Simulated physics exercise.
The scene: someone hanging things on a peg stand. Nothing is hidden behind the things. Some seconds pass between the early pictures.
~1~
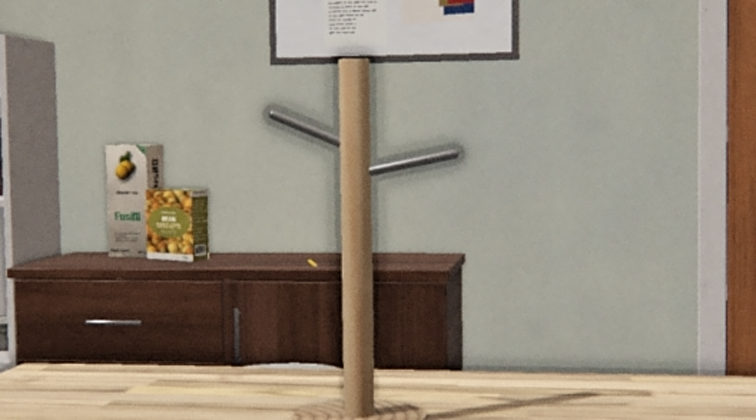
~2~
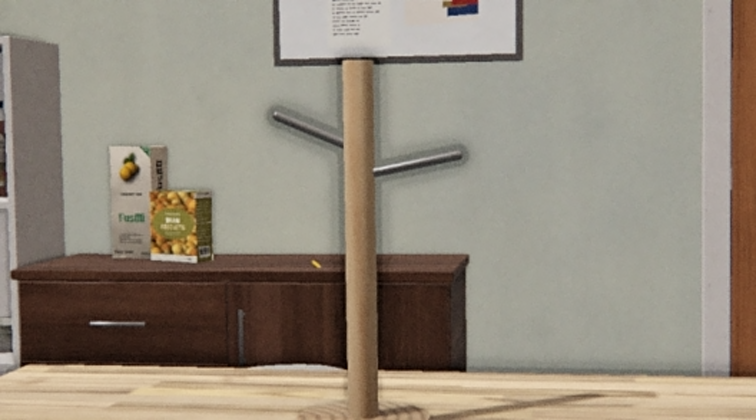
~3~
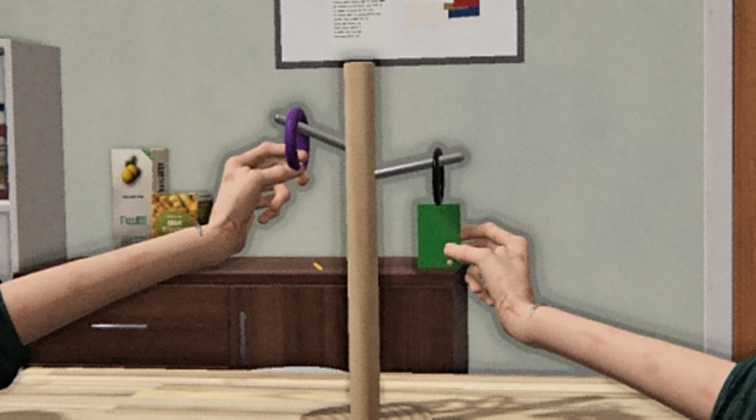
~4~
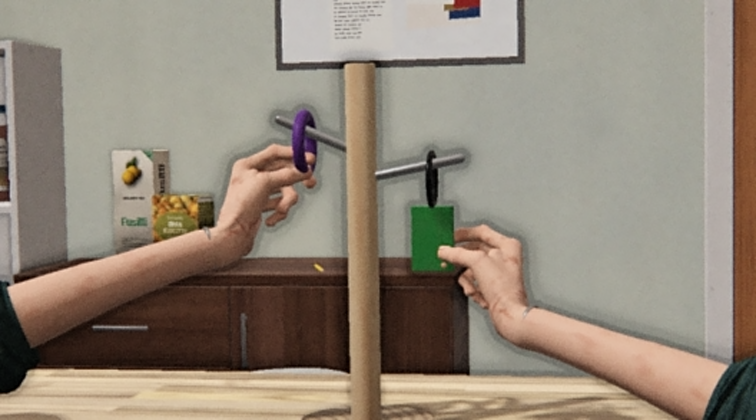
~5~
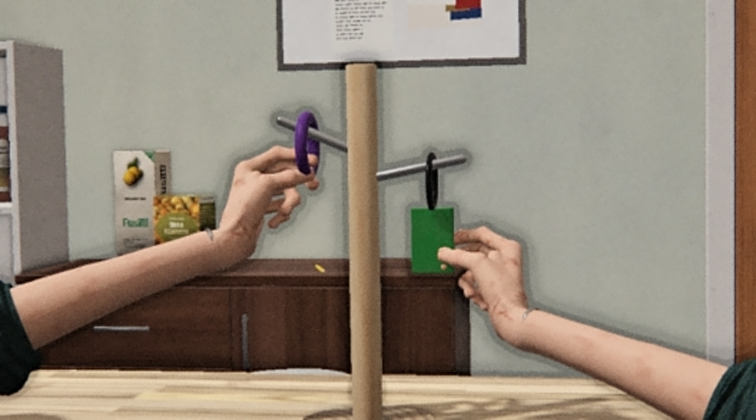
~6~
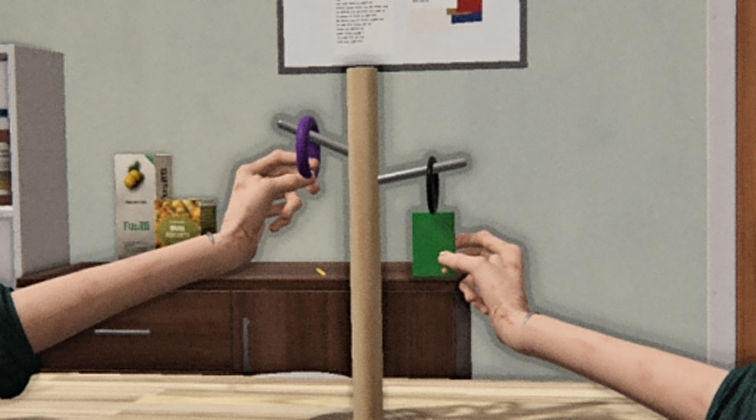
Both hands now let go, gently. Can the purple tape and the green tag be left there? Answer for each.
The purple tape hangs there; the green tag hangs there.
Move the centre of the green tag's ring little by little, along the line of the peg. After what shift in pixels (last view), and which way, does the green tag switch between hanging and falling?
About 32 pixels right.
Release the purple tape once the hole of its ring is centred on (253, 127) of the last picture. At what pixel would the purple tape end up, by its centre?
It ends around (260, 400).
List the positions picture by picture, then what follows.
In the first picture, peg stand (364, 245).
In the second picture, peg stand (368, 246).
In the third picture, still on the way; purple tape (297, 141); peg stand (370, 249).
In the fourth picture, still on the way; green tag (432, 210); peg stand (371, 250).
In the fifth picture, still on the way; purple tape (307, 146); peg stand (372, 251).
In the sixth picture, in place, still held; purple tape (308, 150); green tag (433, 216); peg stand (373, 254).
Then, 0.26 s later than the last frame, purple tape tilted by 8° near (307, 152); green tag at rest near (433, 217).
Then, 0.70 s later than the last frame, purple tape tilted by 6° near (308, 151); green tag at rest near (433, 218).
When it is over, the purple tape remains hooked, near (310, 152); the green tag remains hooked, near (433, 218).
